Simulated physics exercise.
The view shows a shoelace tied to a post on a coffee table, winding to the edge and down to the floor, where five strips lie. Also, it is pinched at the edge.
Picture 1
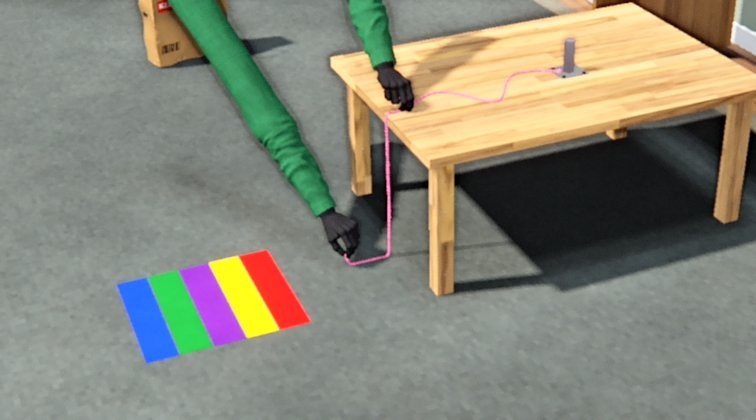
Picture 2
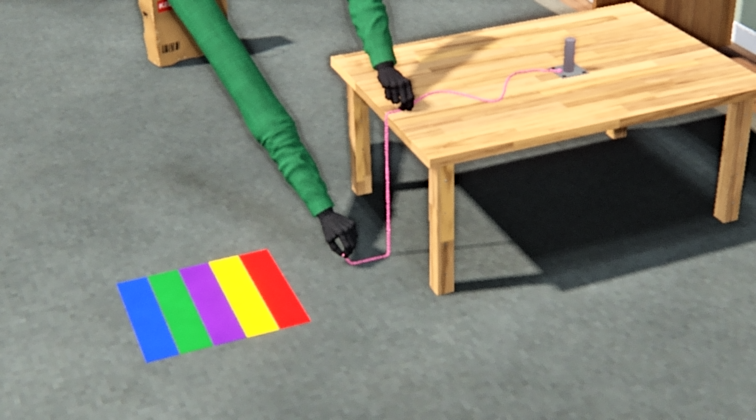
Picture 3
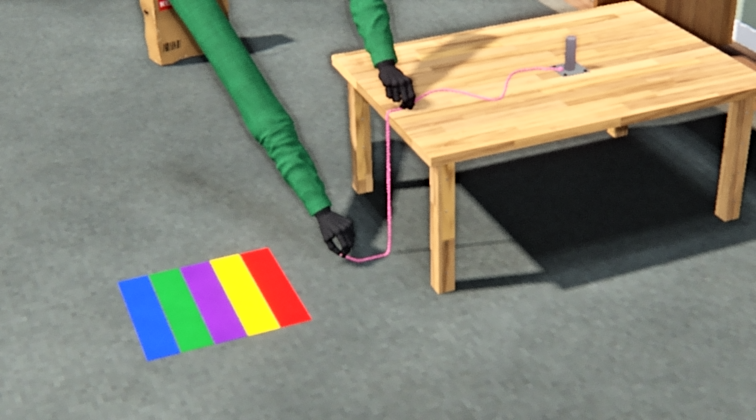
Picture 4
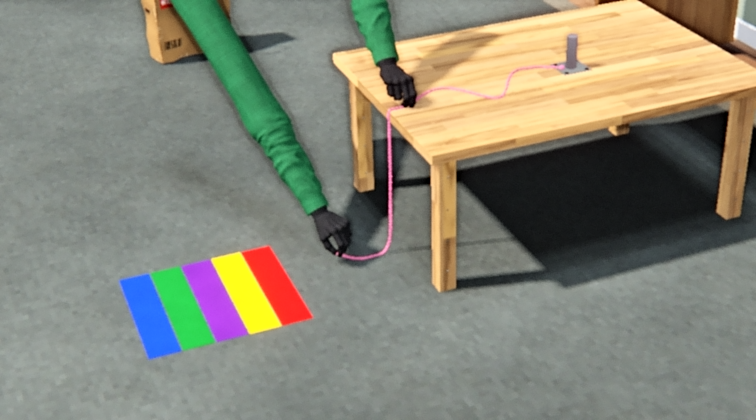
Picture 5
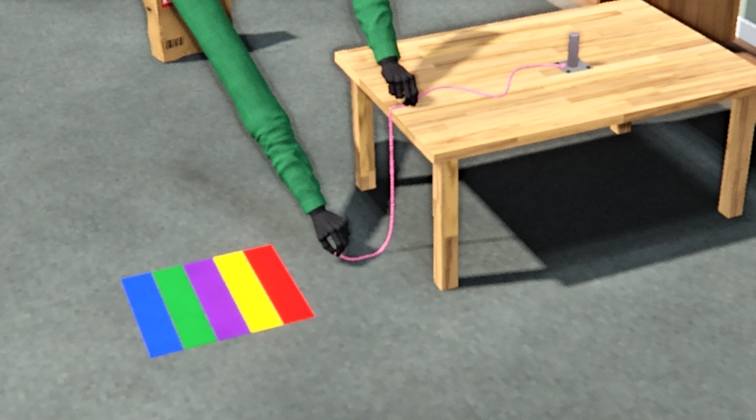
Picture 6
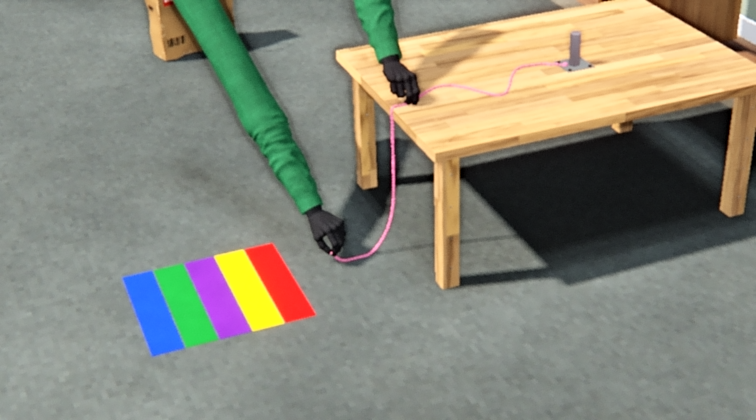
Gloved hand slowly drawing the loose end of a pink shoelace slightly left across the floor, another pinching it at a table edge.
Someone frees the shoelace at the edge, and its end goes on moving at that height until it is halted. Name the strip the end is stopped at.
Green.
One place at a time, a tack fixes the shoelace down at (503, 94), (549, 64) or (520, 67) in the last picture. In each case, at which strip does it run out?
The colour under the end would be purple in the first try, green in the second and green in the third.
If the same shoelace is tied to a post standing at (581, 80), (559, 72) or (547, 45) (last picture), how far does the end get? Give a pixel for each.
Places per try: (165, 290); (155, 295); (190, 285).
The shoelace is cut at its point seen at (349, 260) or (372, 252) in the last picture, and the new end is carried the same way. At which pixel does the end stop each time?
It would be at (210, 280) in the first case and at (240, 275) in the second.
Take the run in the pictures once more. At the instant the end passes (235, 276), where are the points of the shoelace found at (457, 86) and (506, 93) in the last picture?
You'll find them at (419, 101) and (471, 89).
Soon after, end near (235, 276); over yellow.
Then, end near (201, 284); over purple.
At full stretch, end near (180, 289); over green. The green one.
